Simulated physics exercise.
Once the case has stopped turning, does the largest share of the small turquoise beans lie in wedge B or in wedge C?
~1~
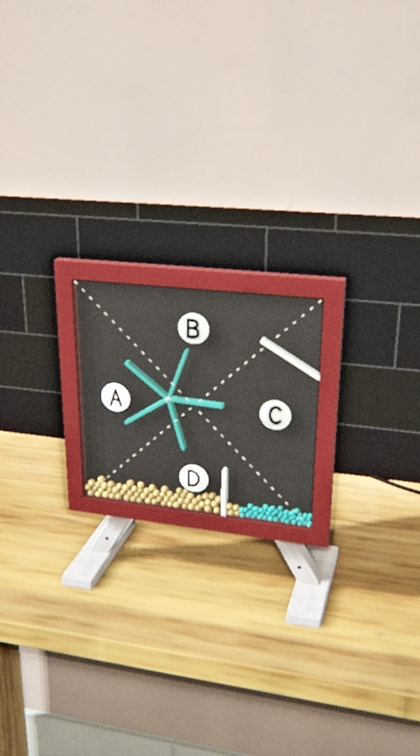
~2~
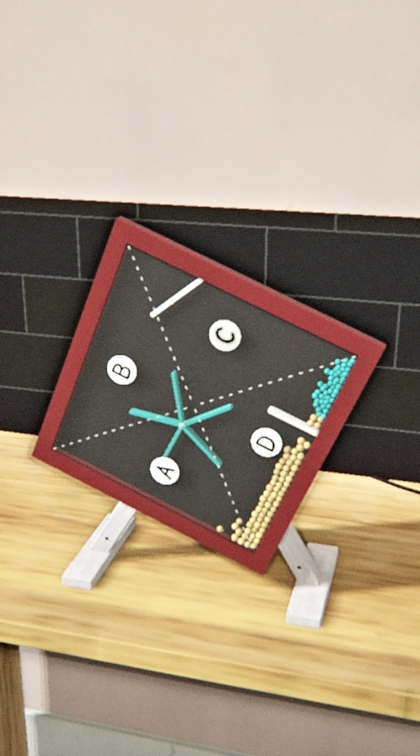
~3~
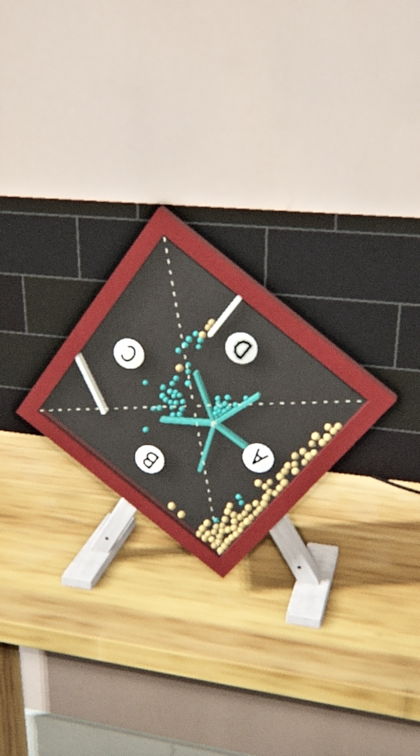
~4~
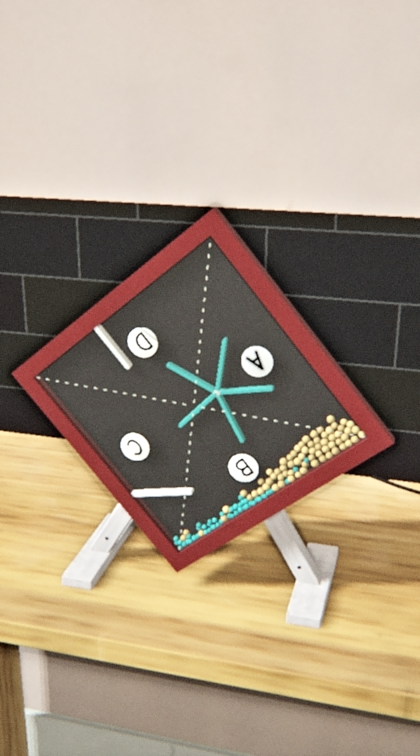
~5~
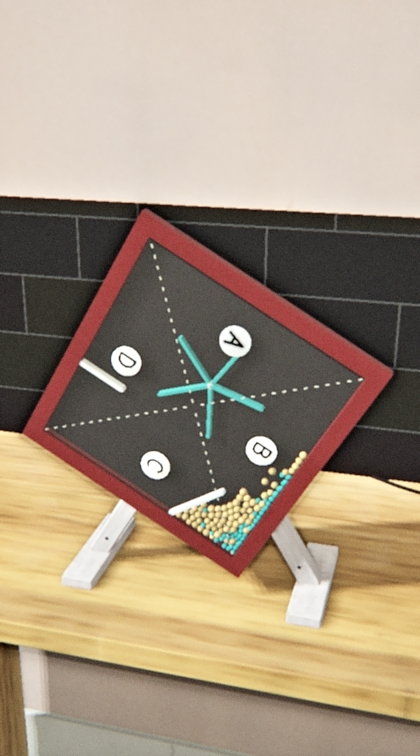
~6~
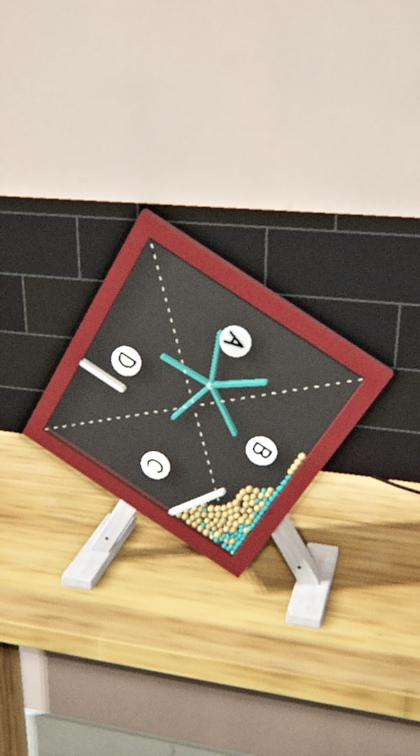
The largest share of the small turquoise beans lies in wedge B, along the lower right side of the case.
